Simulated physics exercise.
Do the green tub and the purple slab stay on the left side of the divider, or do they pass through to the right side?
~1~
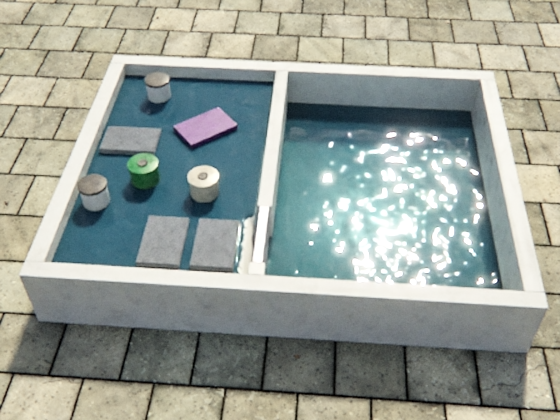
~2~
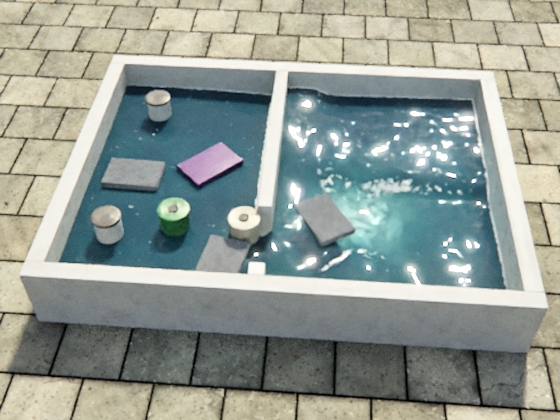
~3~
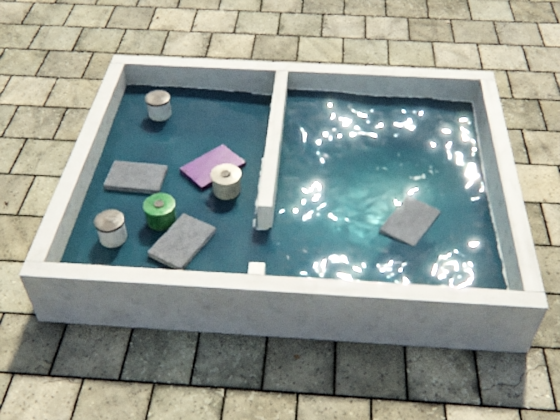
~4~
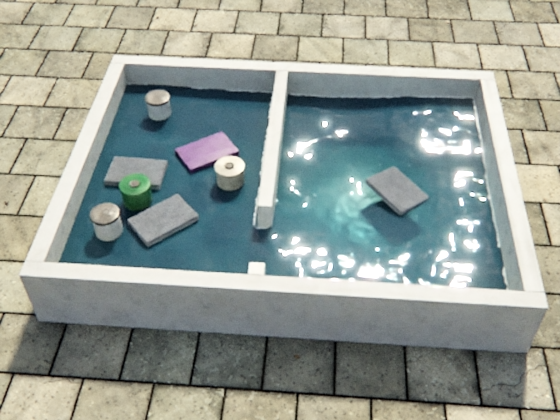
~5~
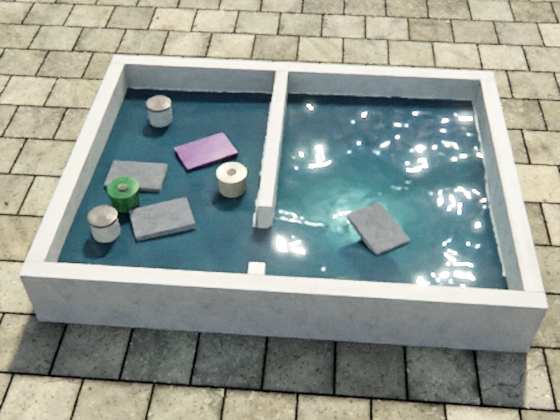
Both stay on the left side. The green tub is drawn toward the gap but drifts back to the left, and the purple slab never reaches the opening.
